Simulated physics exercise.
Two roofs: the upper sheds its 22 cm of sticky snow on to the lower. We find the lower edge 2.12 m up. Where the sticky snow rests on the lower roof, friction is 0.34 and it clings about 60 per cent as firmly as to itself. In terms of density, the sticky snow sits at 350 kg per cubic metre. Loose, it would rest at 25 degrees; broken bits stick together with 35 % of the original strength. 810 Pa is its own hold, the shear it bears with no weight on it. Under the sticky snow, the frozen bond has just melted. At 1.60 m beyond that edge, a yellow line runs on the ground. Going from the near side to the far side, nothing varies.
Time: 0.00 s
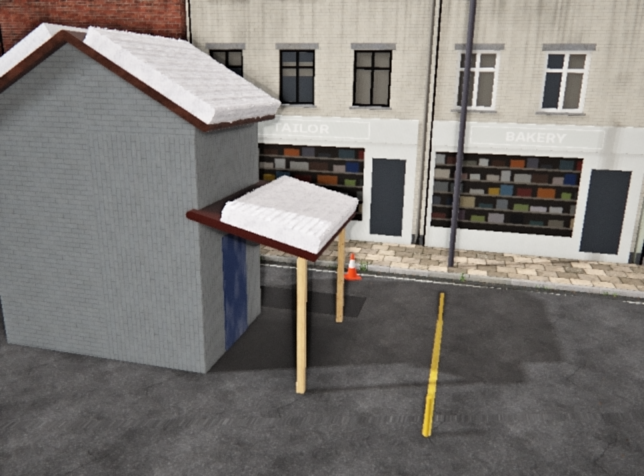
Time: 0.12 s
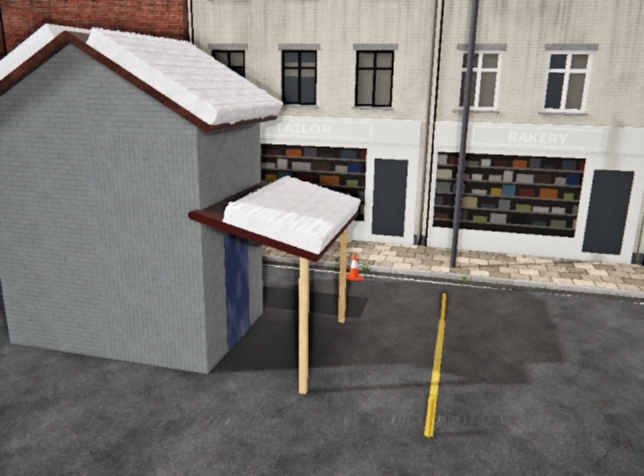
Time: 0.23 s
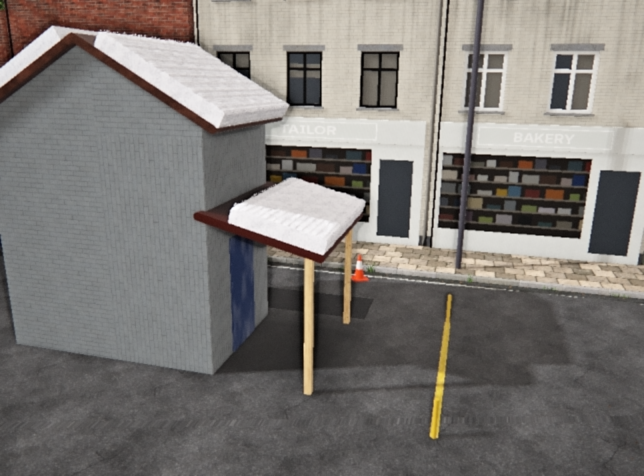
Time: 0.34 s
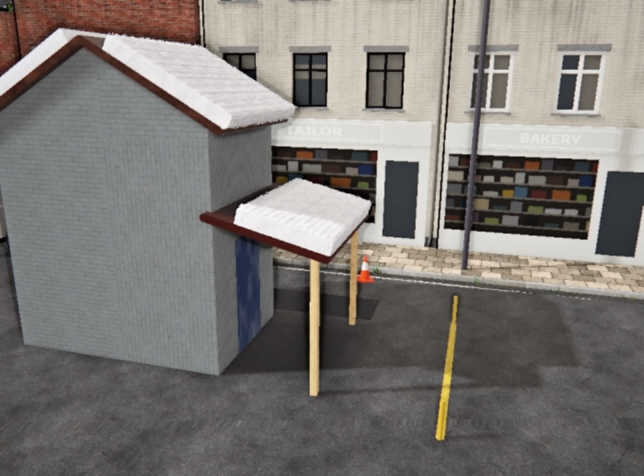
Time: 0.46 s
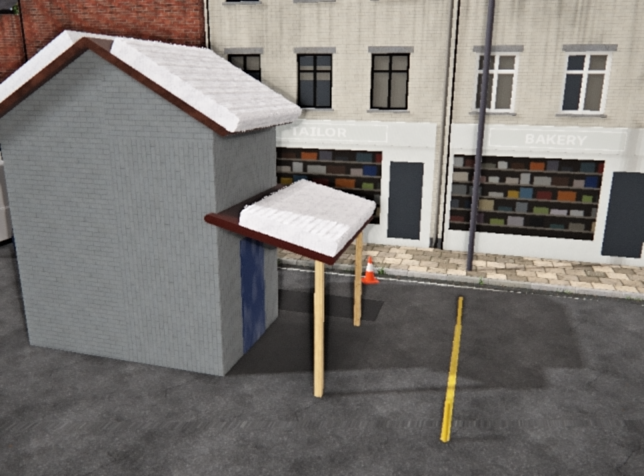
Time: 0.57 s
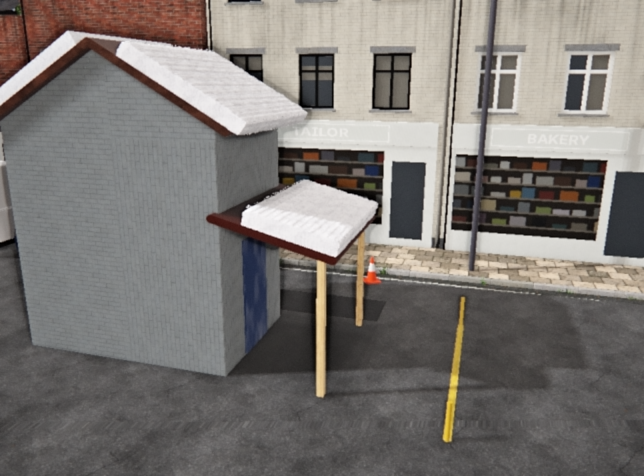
At first, thick white snow covers the upper roof of a grey brick building and the lower porch roof beside it, with shops behind. As the view shifts slightly, the upper snow creeps down toward the right in one piece, then pokes a little past the eave, while the porch snow stays put.
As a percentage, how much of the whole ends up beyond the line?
Roughly 0 %.
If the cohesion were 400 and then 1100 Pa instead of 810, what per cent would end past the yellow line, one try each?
First try roughly 20 per cent, second try roughly 0 per cent.
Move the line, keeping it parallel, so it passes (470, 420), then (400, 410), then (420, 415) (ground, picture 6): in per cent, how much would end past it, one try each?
First try around 0 per cent, second around 12 per cent, third around 5 per cent.
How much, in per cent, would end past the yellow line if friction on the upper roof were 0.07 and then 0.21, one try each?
Roughly 35 per cent first, roughly 20 per cent second.
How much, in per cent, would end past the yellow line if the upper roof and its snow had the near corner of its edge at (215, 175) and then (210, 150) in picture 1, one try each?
The first try gives about 0 % and the second about 0 %.
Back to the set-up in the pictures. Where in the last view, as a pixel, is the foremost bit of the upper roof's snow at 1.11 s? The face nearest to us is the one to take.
Look roughly at (280, 218).
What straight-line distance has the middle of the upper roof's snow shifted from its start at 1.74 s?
It has shifted some 1.8 m.
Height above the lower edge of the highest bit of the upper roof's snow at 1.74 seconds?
1.9 m, roughly.
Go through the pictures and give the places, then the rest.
Front end of the sticky snow at (210, 111), in the first picture.
Front end of the sticky snow at (213, 123), its middle shifted 6 mm, in the second picture.
Front end of the sticky snow at (219, 125), its middle shifted 2.3 cm, 1 % of it past the upper edge, in one piece, in the third picture.
Front end of the sticky snow at (227, 127), its middle shifted 5.1 cm, 2 % of it past the upper edge, in one piece, in the fourth picture.
Front end of the sticky snow at (234, 130), its middle shifted 9.4 cm, 5 % of it past the upper edge, in one piece, in the fifth picture.
Front end of the sticky snow at (240, 131), its middle shifted 15 cm, 8 % of it past the upper edge, in one piece, in the sixth picture.
By 1.11 s, none is below the lower edge and 0 % is past the line.
By 1.74 s, none is below the lower edge and 0 % is past the line.
By 2.37 s, none is below the lower edge and 0 % is past the line.
By 3.00 s, 32 % is below the lower edge and 0 % is past the line.
By 4.50 s, at the end, 52 % is below the lower edge and 0 % is past the line.
